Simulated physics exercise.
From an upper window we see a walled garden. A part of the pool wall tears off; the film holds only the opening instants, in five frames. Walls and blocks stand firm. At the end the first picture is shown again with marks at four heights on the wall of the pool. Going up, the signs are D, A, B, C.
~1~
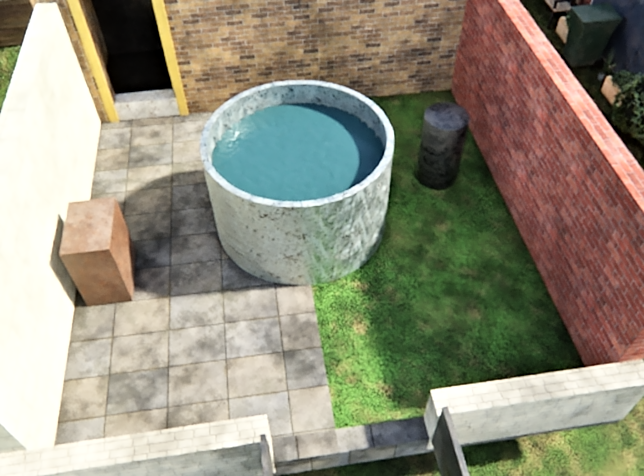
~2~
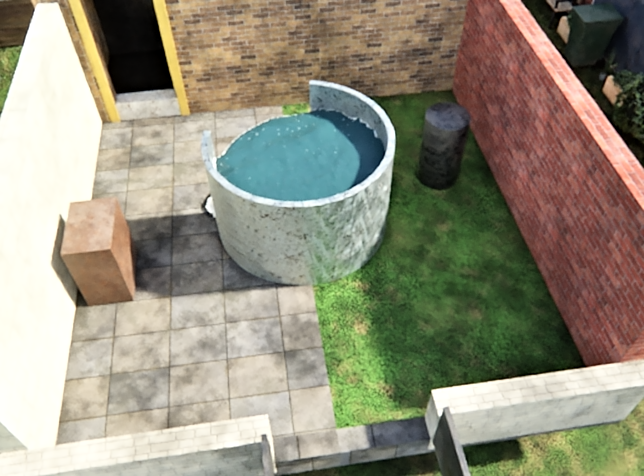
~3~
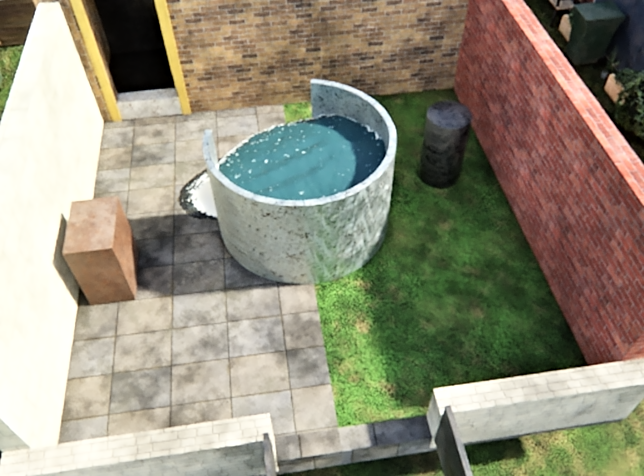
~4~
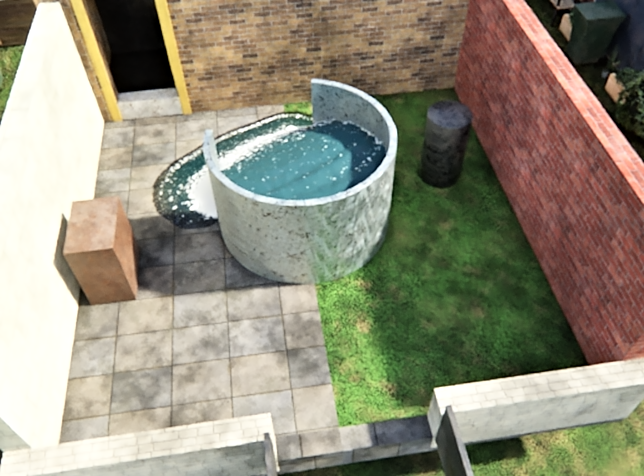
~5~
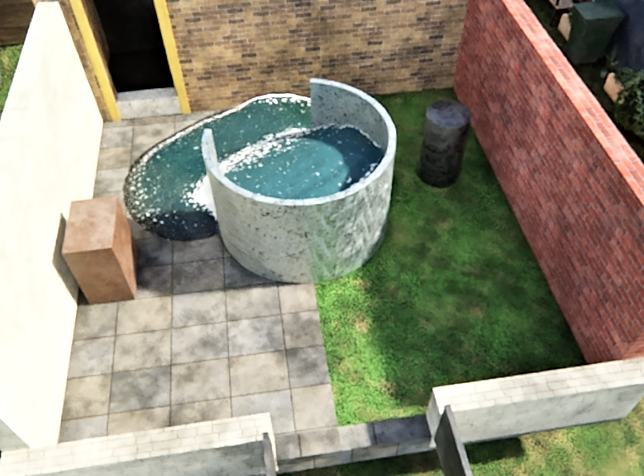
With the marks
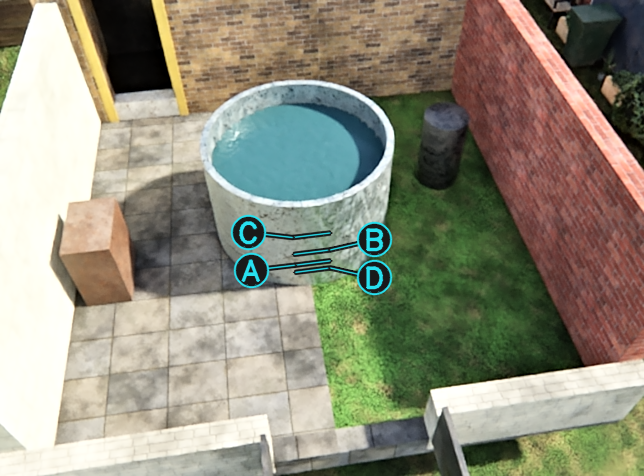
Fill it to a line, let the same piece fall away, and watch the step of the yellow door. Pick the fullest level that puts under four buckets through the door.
Line B.
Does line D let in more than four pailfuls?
No.
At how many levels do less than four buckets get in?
Three of the four.
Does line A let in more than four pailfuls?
No, not at all.
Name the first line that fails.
The answer is C.
On the marked copy, A at (312, 263); B at (312, 252); C at (311, 235); D at (312, 270); from the bottom up D, A, B, C.
With A, nothing gets over.
With B, a bucket or two gets in.
With C, about 9 bucketfuls get in.
With D, nothing gets over.
